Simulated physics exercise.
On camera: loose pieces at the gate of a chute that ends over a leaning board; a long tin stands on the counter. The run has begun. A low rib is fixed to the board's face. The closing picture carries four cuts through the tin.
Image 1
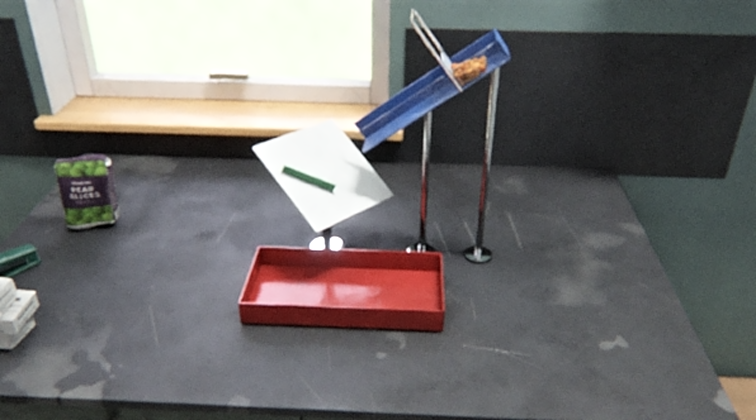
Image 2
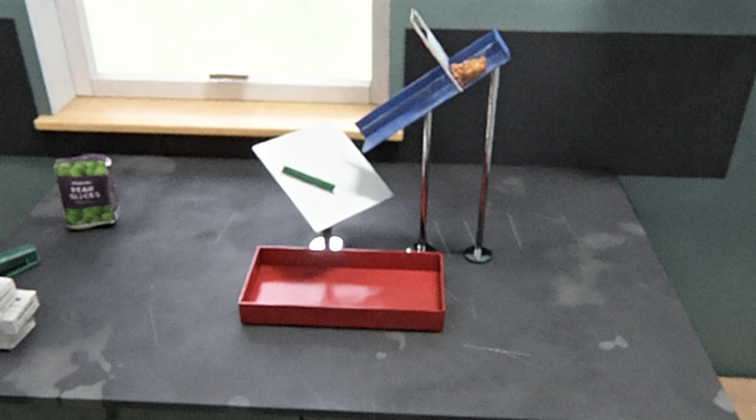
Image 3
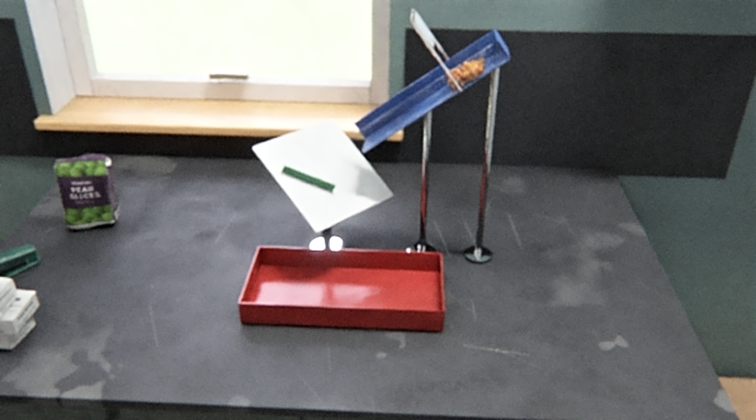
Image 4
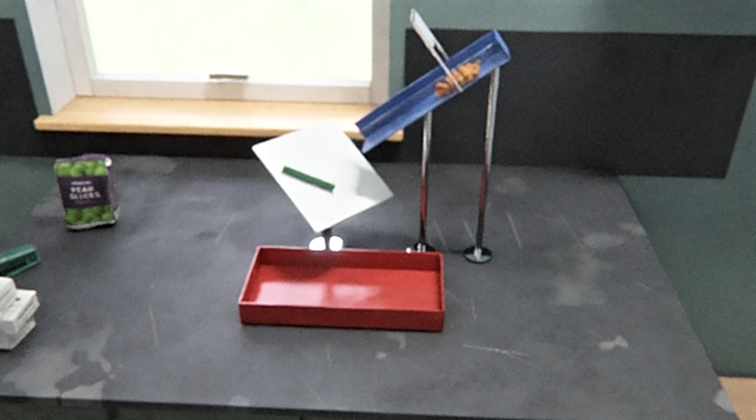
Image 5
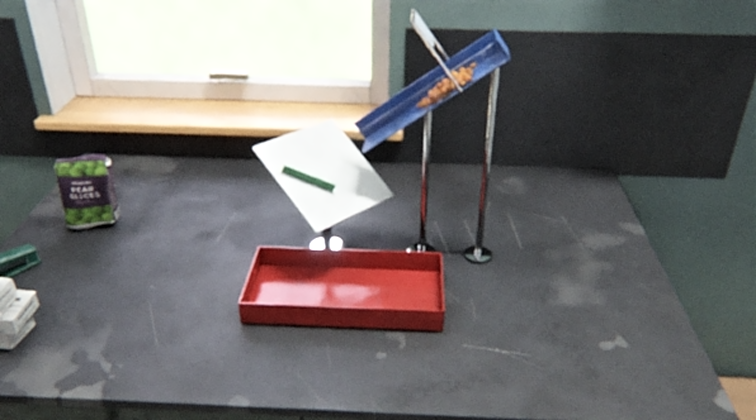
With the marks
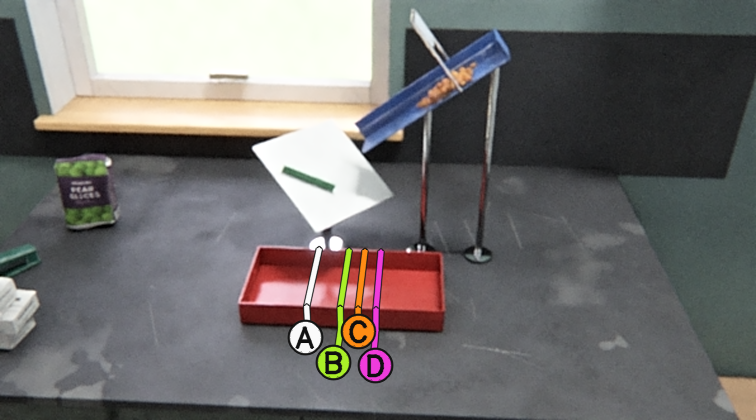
The clip shows small orange-brown pieces bunched by a gate in a sloping blue chute, above a tilted white board and an empty red tray on a dark counter; the pieces then slide slightly down leftward, spreading out.
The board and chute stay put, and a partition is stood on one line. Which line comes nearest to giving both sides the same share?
D.
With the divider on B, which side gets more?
The right side.
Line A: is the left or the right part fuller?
The right side.
On the marked copy, line A crosses the front rim at (306, 305); line B crosses the front rim at (340, 307); line C crosses the front rim at (358, 307); line D crosses the front rim at (376, 308).
With A, of what is caught, a stray few on the left of the divider, nearly all on the right.
With B, of what is caught, a stray few on the left of the divider, nearly all on the right.
With C, of what is caught, a stray few on the left of the divider, nearly all on the right.
With D, of what is caught, about a third on the left of the divider, about two thirds on the right.
